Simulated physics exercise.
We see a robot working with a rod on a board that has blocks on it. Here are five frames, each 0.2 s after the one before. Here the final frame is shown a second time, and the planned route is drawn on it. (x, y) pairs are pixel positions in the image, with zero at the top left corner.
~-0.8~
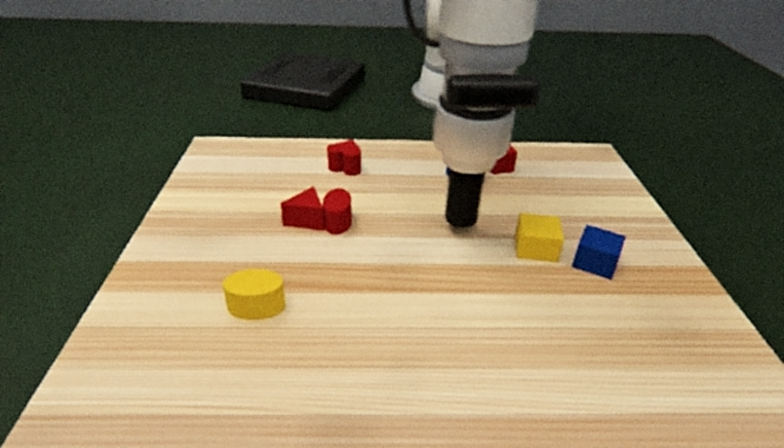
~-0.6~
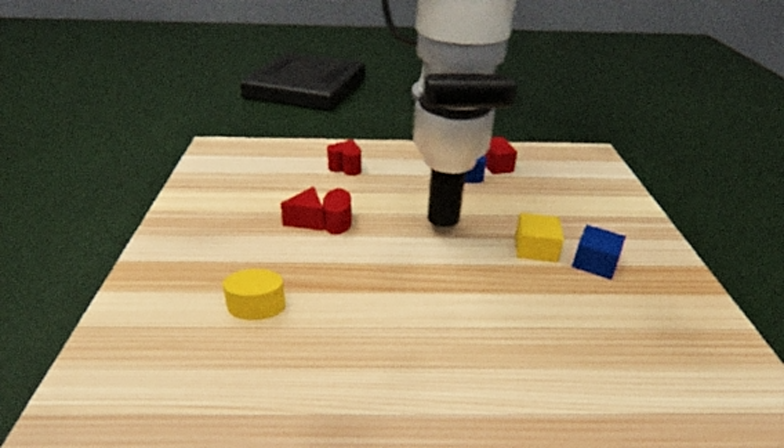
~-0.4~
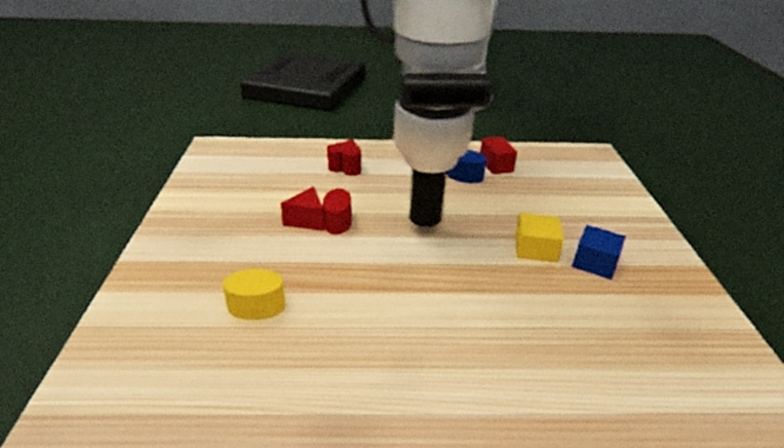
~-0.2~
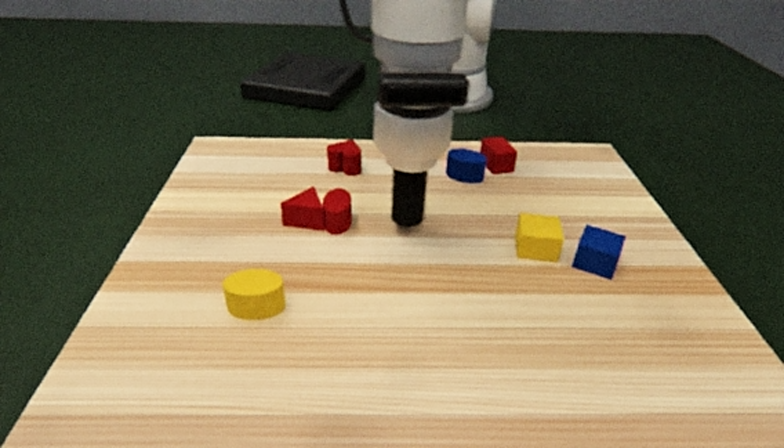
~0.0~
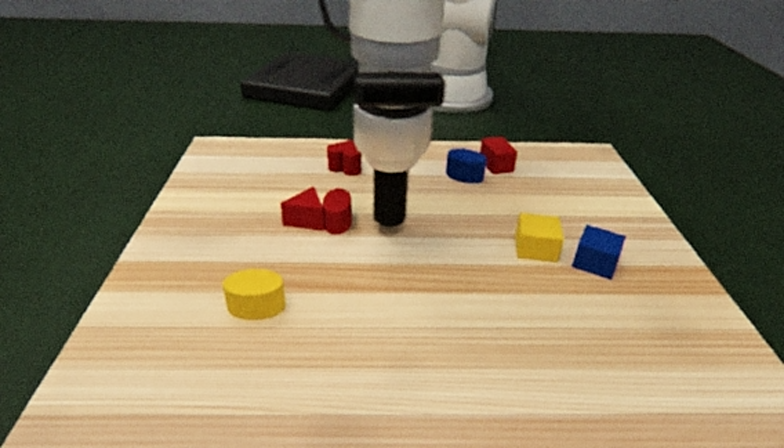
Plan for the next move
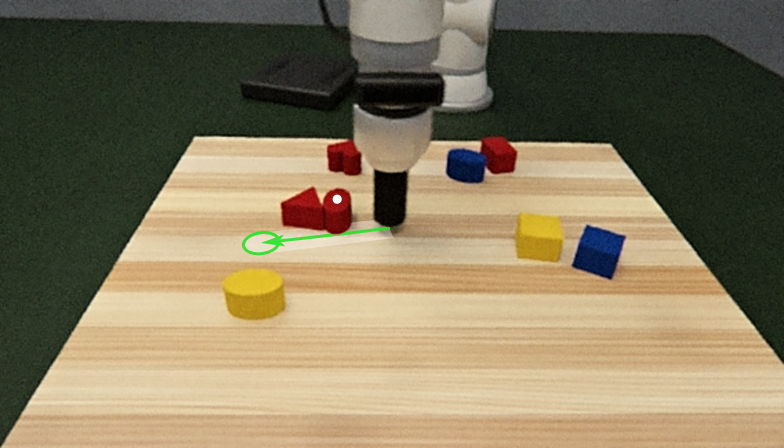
At the start, a robot arm holds a dark rod upright over a wooden board, left of a yellow block and a blue cube. The rod slides steadily left, uncovering a blue block near the back, and by the end it is just right of the red blocks, which stay still.
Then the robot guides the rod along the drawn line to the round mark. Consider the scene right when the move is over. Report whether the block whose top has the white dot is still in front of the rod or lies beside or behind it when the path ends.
By then it is beside or behind the rod.
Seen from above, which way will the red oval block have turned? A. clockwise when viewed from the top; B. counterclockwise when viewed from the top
(A)
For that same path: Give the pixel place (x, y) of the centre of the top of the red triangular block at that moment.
My estimate: (266, 188).
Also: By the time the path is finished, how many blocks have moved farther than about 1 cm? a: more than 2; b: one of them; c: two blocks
Letter c.
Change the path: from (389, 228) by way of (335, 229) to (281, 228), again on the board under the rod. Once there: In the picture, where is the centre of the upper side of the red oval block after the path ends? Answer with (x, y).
The middle of its upper face should be somewhere near (258, 193).
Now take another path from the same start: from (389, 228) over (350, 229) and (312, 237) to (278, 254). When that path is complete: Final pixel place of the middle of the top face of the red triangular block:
Its top middle will sit at (267, 192).
The line goes from (389, 228) to (261, 243); the dot is on the red oval block.
On the path given first. One third of the way, rod at (348, 222); red triangular block at (295, 197), turned 20° clockwise; red oval block at (324, 198), turned 25° clockwise.
Two thirds of the way, rod at (304, 227); red triangular block at (269, 190), turned 60° clockwise; red oval block at (290, 200), turned 65° clockwise.
At the end, rod at (260, 232); yellow oval block unmoved; red triangular block at (266, 188), turned 65° clockwise; red oval block at (283, 199), turned 70° clockwise.
